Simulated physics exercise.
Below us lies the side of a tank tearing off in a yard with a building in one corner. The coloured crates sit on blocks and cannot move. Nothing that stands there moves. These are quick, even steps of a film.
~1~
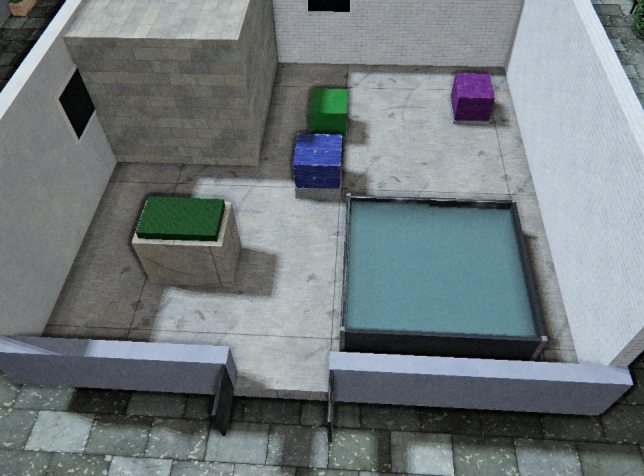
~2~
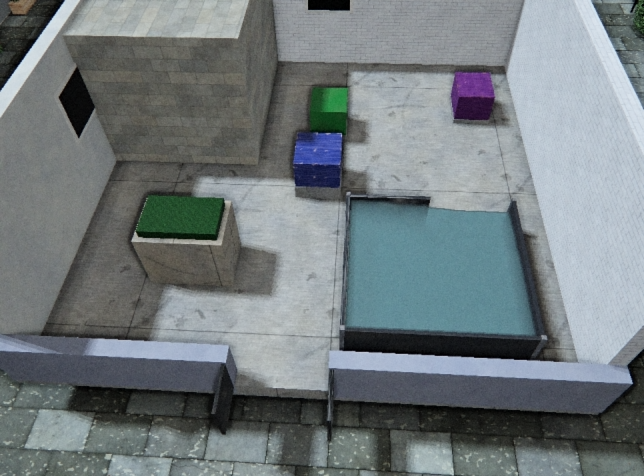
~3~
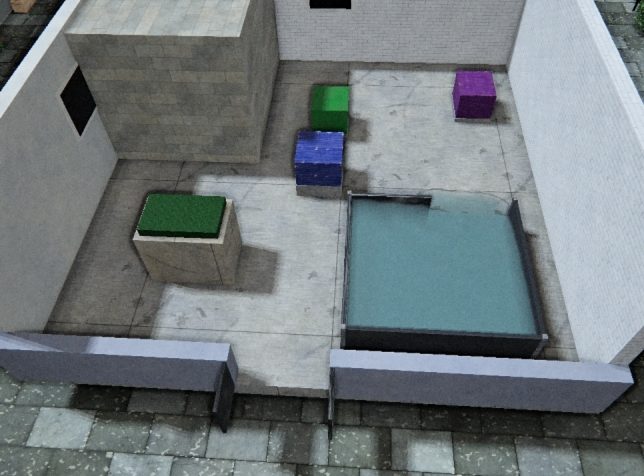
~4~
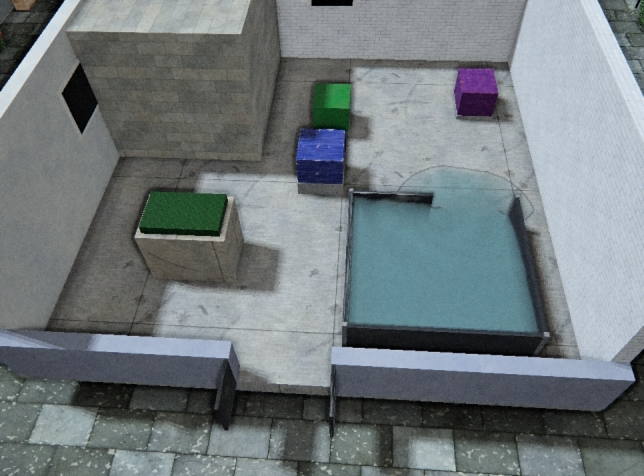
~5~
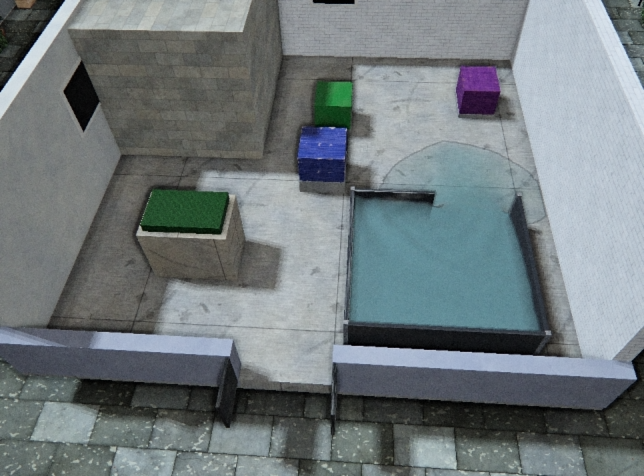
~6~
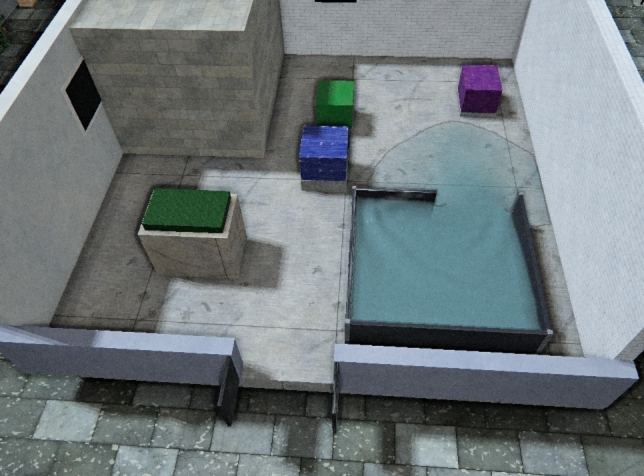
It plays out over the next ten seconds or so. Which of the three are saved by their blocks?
In the end: The purple crate is wetted; the green crate is wetted; the blue crate escapes dry.
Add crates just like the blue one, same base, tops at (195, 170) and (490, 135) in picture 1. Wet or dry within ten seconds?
In turn: Remains dry, gets wet.
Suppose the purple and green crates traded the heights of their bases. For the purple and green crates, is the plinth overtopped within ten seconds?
In short: The purple crate takes water; the green crate is wetted.
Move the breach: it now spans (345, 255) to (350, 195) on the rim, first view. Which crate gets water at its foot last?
It is the one in purple.
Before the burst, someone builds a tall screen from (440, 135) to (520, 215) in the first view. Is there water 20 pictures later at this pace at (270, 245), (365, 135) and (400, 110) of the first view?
One after the other: Dry, covered, under water.
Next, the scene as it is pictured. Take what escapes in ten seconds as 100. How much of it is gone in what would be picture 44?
Roughly 0 per cent.
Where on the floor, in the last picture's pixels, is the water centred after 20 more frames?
At about (432, 181).
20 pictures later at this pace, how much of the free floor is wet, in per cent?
Close to 40 %.
A moment on, water covers 25 % of the floor; the purple crate water round its plinth, the green crate water round its plinth, the blue crate water round its plinth.
Next, water covers 35 % of the floor; the purple crate water round its plinth, the green crate water round its plinth, the blue crate water round its plinth.
Then, water covers 40 % of the floor; the purple crate water round its plinth, the green crate water round its plinth, the blue crate water round its plinth.
Later, water covers 60 % of the floor; the purple crate water round its plinth, the green crate water round its plinth, the blue crate water round its plinth.
In the end, water covers 90 % of the floor; the purple crate was topped, the green crate was topped, the blue crate stayed above the water.
